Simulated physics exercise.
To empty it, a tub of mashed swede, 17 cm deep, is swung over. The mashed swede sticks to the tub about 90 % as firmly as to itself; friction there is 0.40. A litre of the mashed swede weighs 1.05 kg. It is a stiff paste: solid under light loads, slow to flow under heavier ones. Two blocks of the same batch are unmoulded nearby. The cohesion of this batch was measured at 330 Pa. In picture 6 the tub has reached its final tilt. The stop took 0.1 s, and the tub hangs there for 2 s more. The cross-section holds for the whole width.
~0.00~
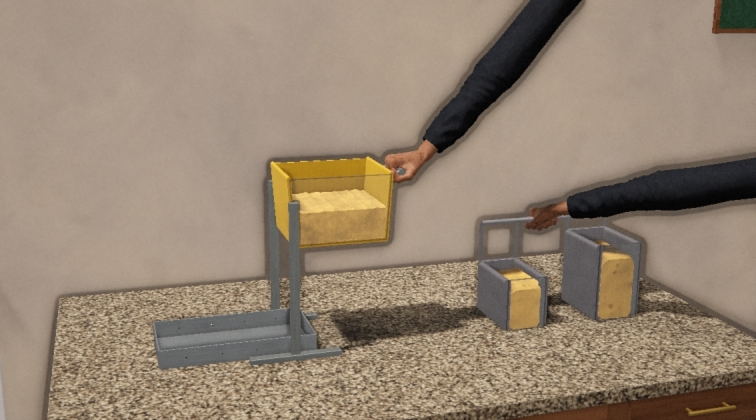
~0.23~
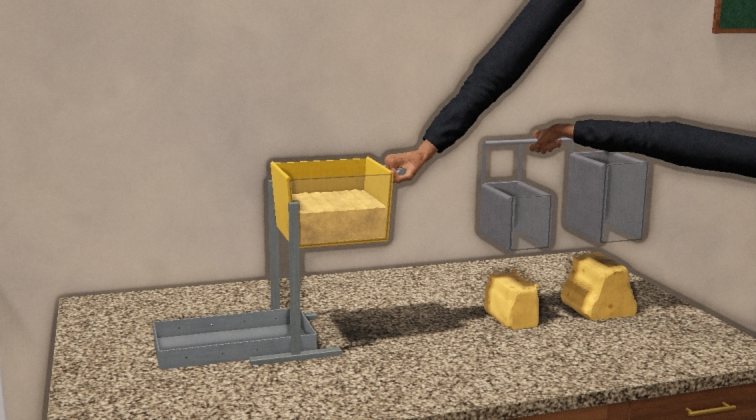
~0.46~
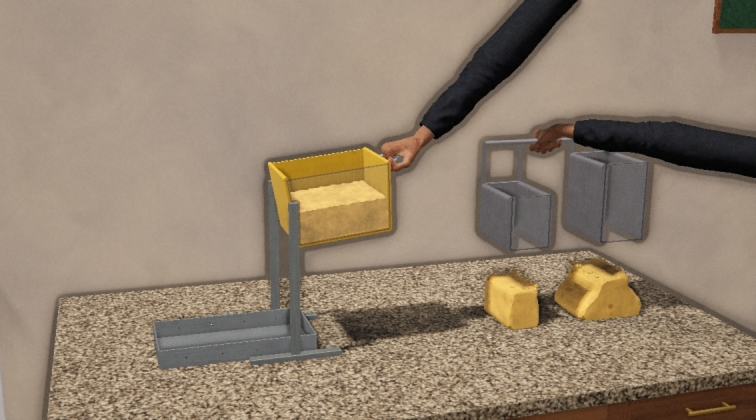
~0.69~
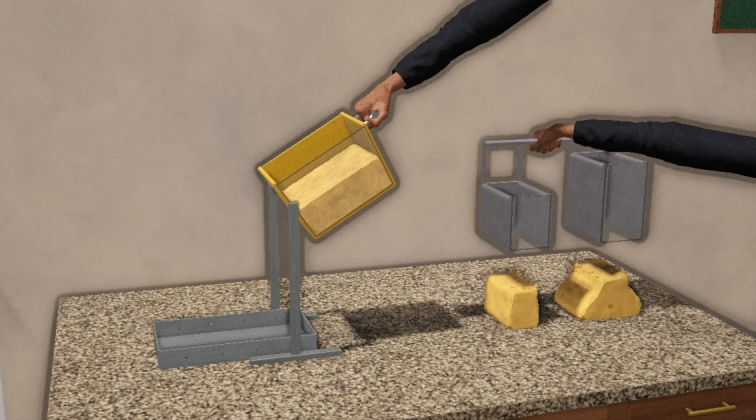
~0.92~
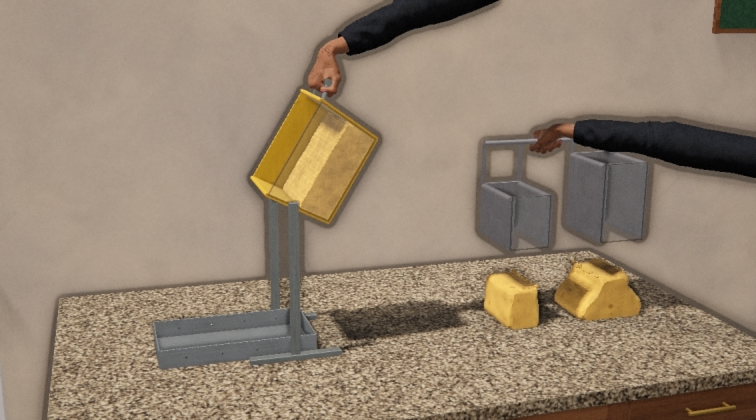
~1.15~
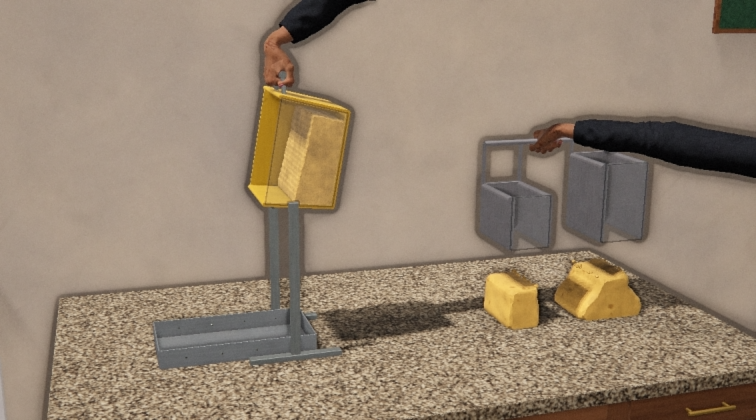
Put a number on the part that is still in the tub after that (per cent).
It comes to some 100 %.
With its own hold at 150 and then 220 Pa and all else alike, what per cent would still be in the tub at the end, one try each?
In turn about 65 %, 80 %.
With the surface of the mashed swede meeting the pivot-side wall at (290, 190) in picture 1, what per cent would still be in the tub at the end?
In that case some 50 per cent.
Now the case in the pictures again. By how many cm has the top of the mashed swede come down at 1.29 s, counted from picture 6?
Some 3 cm.
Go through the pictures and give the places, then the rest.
The first frame shows handle-side rim at (390, 173), tilt 0 degrees; top of the mashed swede at (295, 213); blocks stand 12 cm, 19 cm (left to right).
The second frame shows handle-side rim at (390, 173), tilt 0 degrees; top of the mashed swede at (295, 213); blocks stand 12 cm, 15 cm (left to right).
The third frame shows handle-side rim at (387, 163), tilt 6 degrees; top of the mashed swede at (382, 198); blocks stand 12 cm, 13 cm (left to right).
The fourth frame shows handle-side rim at (363, 126), tilt 31 degrees; top of the mashed swede at (374, 159); blocks stand 12 cm, 13 cm (left to right).
The fifth frame shows handle-side rim at (320, 102), tilt 59 degrees; top of the mashed swede at (349, 125); blocks stand 12 cm, 13 cm (left to right).
The sixth frame shows handle-side rim at (280, 99), tilt 80 degrees; top of the mashed swede at (317, 116); blocks stand 12 cm, 13 cm (left to right).
After 1.29 s, the tub is at 80 degrees and holds 100 %.
After 1.46 s, the tub is at 80 degrees and holds 100 %.
After 1.63 s, the tub is at 80 degrees and holds 100 %.
After 1.80 s, the tub is at 80 degrees and holds 100 %.
After 3.15 s, at the end, the tub is at 80 degrees and holds 100 %.
